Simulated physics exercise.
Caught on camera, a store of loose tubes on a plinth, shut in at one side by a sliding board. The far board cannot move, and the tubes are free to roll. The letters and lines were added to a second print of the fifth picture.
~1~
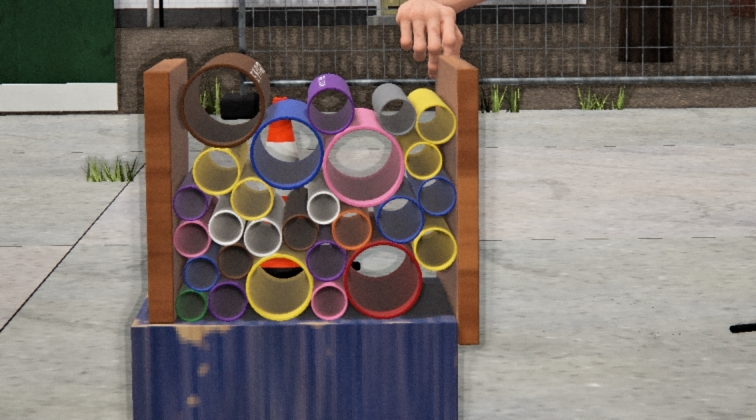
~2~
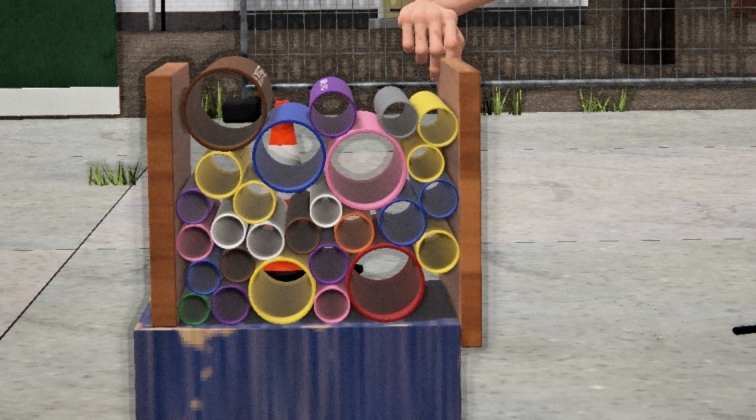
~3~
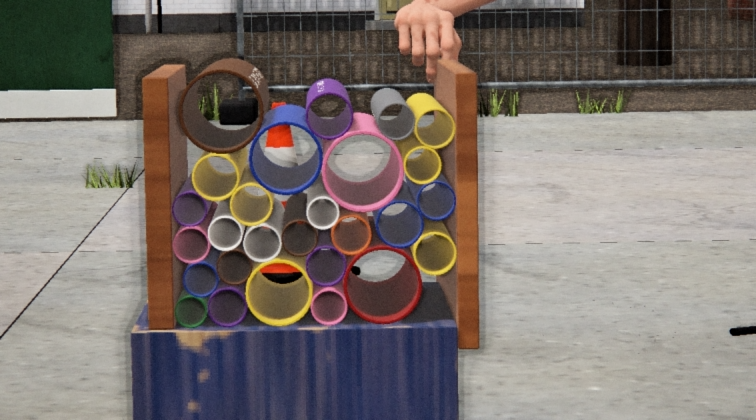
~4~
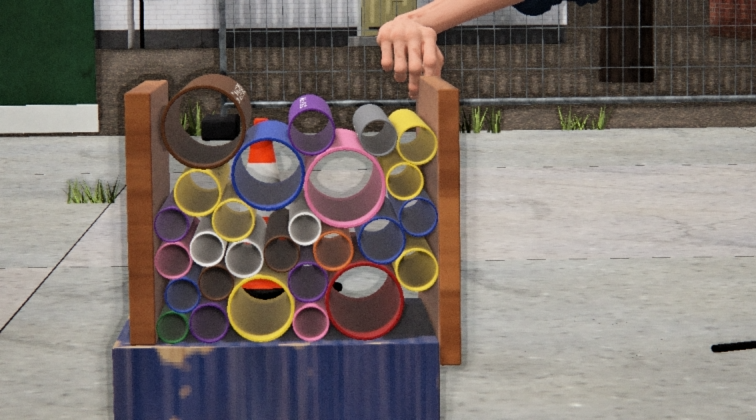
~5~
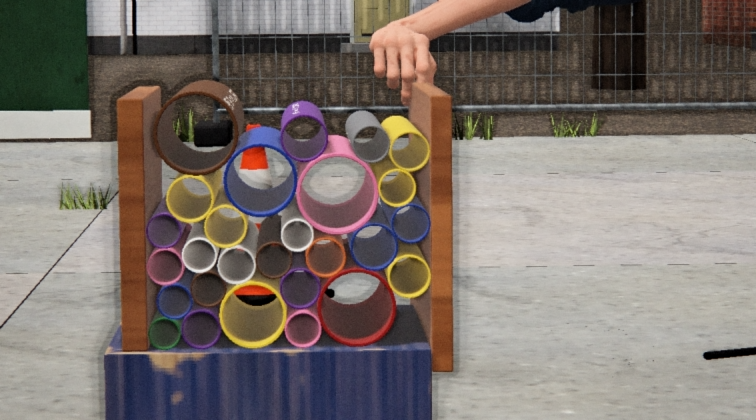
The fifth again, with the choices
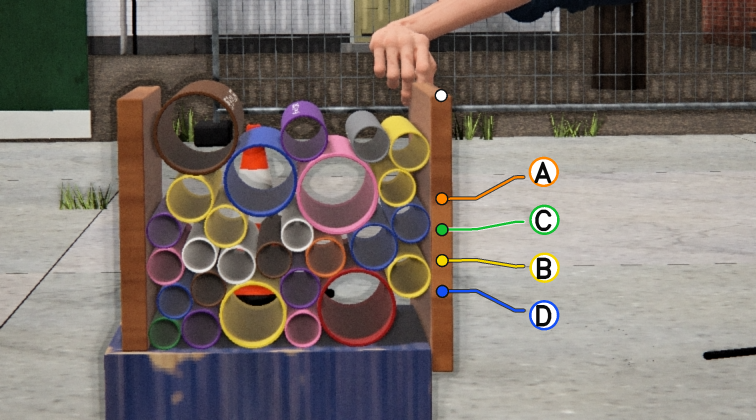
To begin with, a hand rests at the top of the right-hand wooden board, beside a stack of loose, colourful tubes on a worn blue plinth. The view wavers slightly, then drifts so everything sits lower and further left, revealing more forearm, while the tubes and boards show no clear movement.
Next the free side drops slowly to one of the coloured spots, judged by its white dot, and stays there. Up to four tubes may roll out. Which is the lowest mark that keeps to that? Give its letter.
D is the limit.
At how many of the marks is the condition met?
Four of the four.
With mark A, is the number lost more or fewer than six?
It loses fewer than six.
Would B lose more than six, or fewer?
It loses fewer than six.
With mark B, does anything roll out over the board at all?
At B: Yes.
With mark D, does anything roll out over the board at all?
At D: Yes.
On the marked copy, A at (442, 199); B at (442, 260); C at (442, 230); D at (443, 291); the white dot at (441, 95).
Following D. Soon after the start, top of the board (430, 180).
Later, top of the board (431, 276).
In the end, top of the board (431, 290), three out over the board.
As for the rest, A none out over the board; B two out over the board; C one out over the board.
